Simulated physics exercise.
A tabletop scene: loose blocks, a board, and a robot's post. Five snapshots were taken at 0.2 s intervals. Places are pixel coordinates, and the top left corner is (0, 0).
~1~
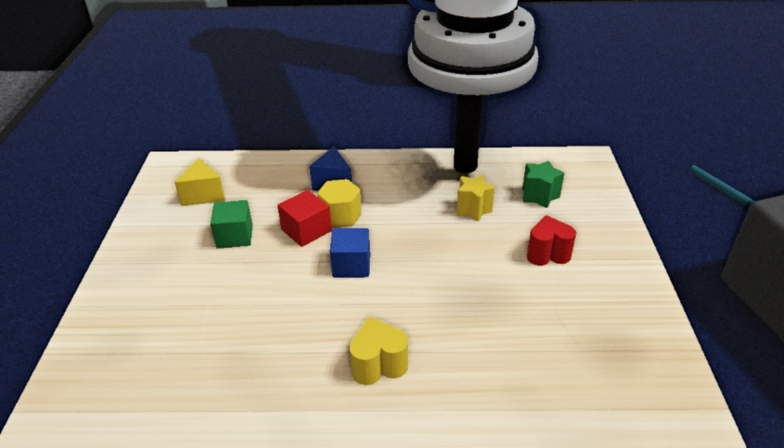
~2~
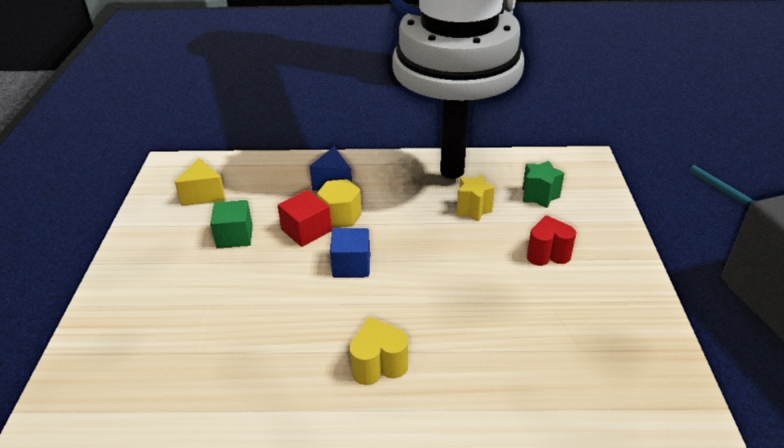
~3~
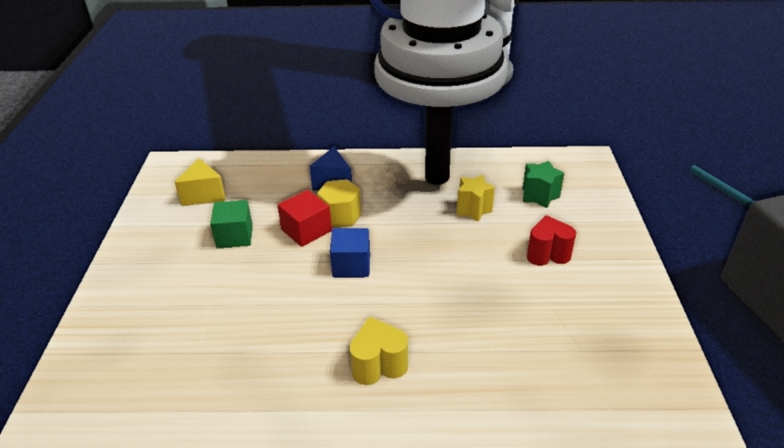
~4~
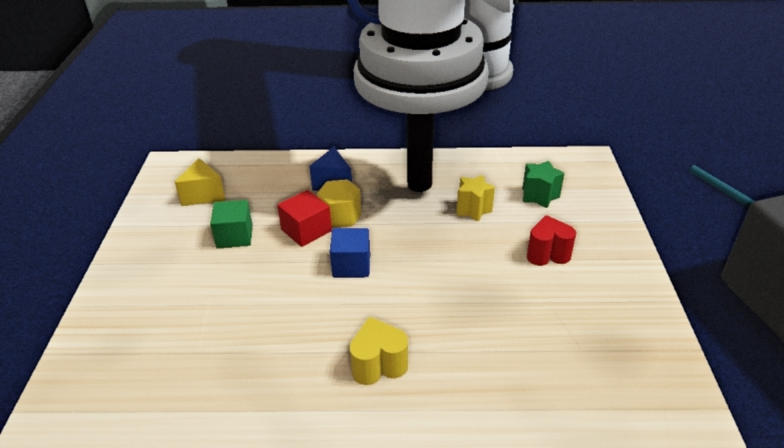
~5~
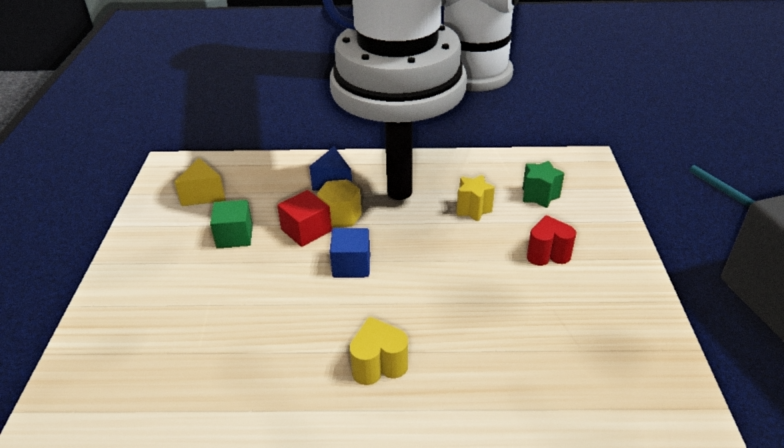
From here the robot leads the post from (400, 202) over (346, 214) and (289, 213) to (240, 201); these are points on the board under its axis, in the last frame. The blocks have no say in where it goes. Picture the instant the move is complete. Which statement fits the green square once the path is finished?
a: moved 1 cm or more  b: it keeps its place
a: Moved 1 cm or more.
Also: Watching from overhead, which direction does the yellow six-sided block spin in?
It makes a counterclockwise turn.
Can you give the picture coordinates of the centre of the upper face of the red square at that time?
The middle of the upper face of the red square will lie at about (240, 232) in the picture.
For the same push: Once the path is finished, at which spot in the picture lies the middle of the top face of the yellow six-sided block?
It should be at about (248, 204).
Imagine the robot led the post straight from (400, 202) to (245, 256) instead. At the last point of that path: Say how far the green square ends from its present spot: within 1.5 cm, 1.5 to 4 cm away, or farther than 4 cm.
More than 4 cm.
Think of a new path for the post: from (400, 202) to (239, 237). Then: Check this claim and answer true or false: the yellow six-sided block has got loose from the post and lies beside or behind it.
False.
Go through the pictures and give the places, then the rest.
The first picture shows tip of the post (465, 167), middles of tops, yellow three-sided block (198, 171), green square (229, 211), red square (303, 205), yellow six-sided block (339, 191).
The second picture shows post (452, 172), nothing pushed.
The third picture shows post (437, 178), nothing pushed.
The fourth picture shows post (420, 185), nothing pushed.
The fifth picture shows post (400, 193), yellow three-sided block (198, 171), green square (229, 211), red square (303, 205), yellow six-sided block (339, 191).
What follows on the original path. One third of the way, post (344, 205); red square (276, 212); yellow six-sided block (310, 197).
Two thirds of the way, post (287, 205); green square (214, 214), turned 30° clockwise; red square (241, 231), turned 30° anticlockwise; yellow six-sided block (259, 205), turned 50° anticlockwise.
At the end, post (238, 193); yellow three-sided block unmoved; green square (207, 217), turned 45° clockwise; red square (240, 232), turned 30° anticlockwise; yellow six-sided block (248, 204), turned 85° anticlockwise.
